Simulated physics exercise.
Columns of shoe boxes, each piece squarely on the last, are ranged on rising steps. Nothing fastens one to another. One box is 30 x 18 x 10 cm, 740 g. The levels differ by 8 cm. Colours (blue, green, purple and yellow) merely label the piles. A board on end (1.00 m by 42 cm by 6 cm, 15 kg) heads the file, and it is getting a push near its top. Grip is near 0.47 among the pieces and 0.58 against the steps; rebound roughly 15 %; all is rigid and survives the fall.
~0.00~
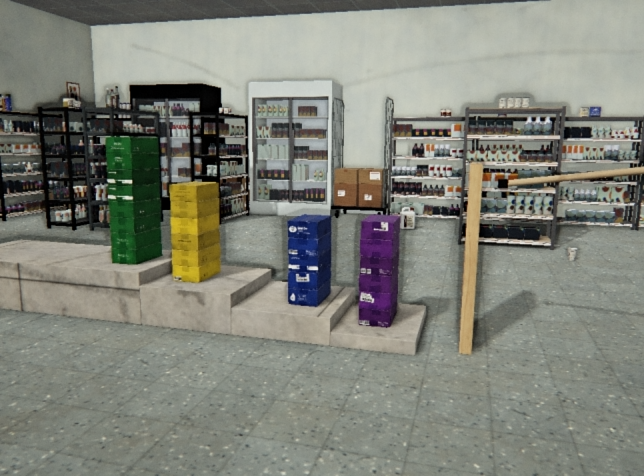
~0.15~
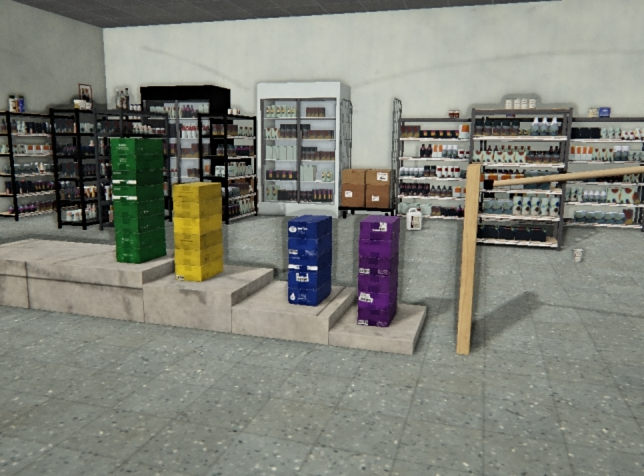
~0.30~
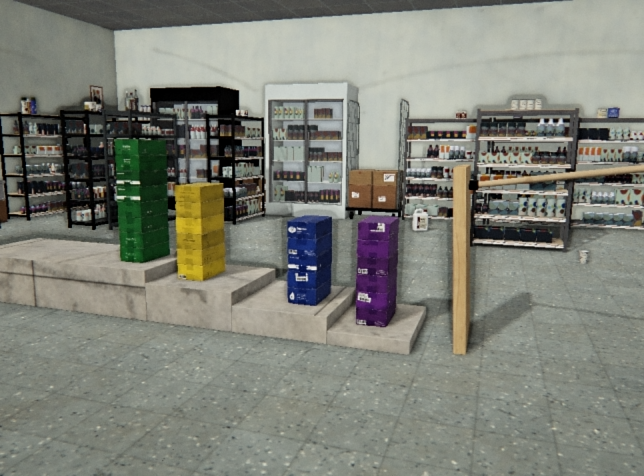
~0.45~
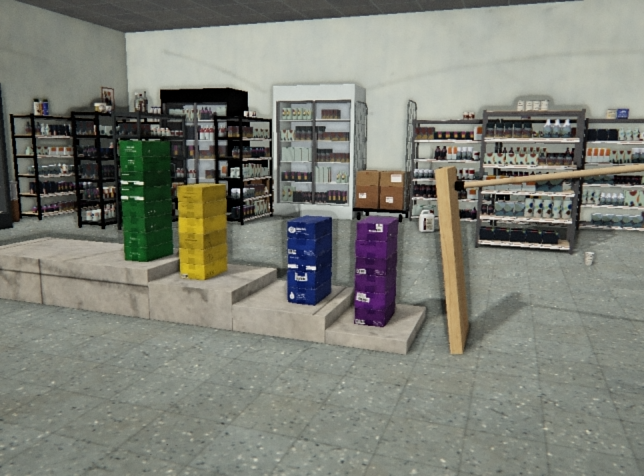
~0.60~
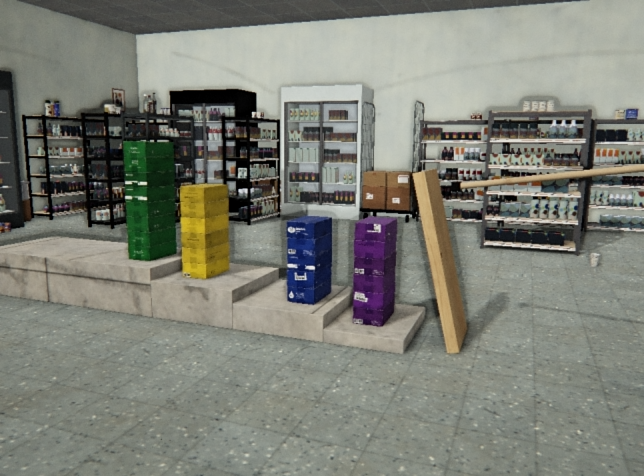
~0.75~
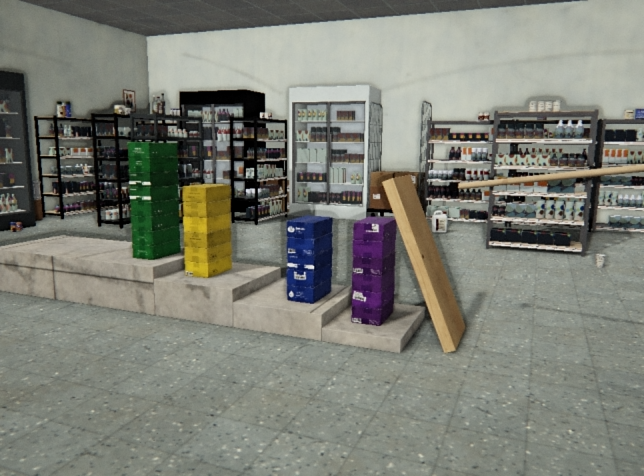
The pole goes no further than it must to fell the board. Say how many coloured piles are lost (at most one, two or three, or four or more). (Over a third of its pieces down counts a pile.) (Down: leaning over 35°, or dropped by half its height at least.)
It takes two or three of them.
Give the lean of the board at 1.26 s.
About 60°.
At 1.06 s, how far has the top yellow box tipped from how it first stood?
Roughly 0°.
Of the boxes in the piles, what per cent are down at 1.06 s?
By then 0 per cent.
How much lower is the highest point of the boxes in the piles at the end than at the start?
Some 0 cm lower.
Around 1.06 s, board 46° from upright; none of the 25 boxes down, 9 disturbed; top purple box tipped 23°, 43 mm lower; top blue box tipped 5°.
Around 1.26 s, board 60° from upright; 8 of the 25 boxes down; top blue box tipped 36°, 12 cm lower; top purple box 10 cm lower.
Finally (2.0 s), board 60° from upright; 10 of the 25 boxes down; top blue box tipped 67°, 19 cm lower; top purple box tipped 5°, 15 cm lower. Wrecked, blue and purple. Seen by the last camera, middles, top blue box near (224, 250), top purple box near (250, 243).
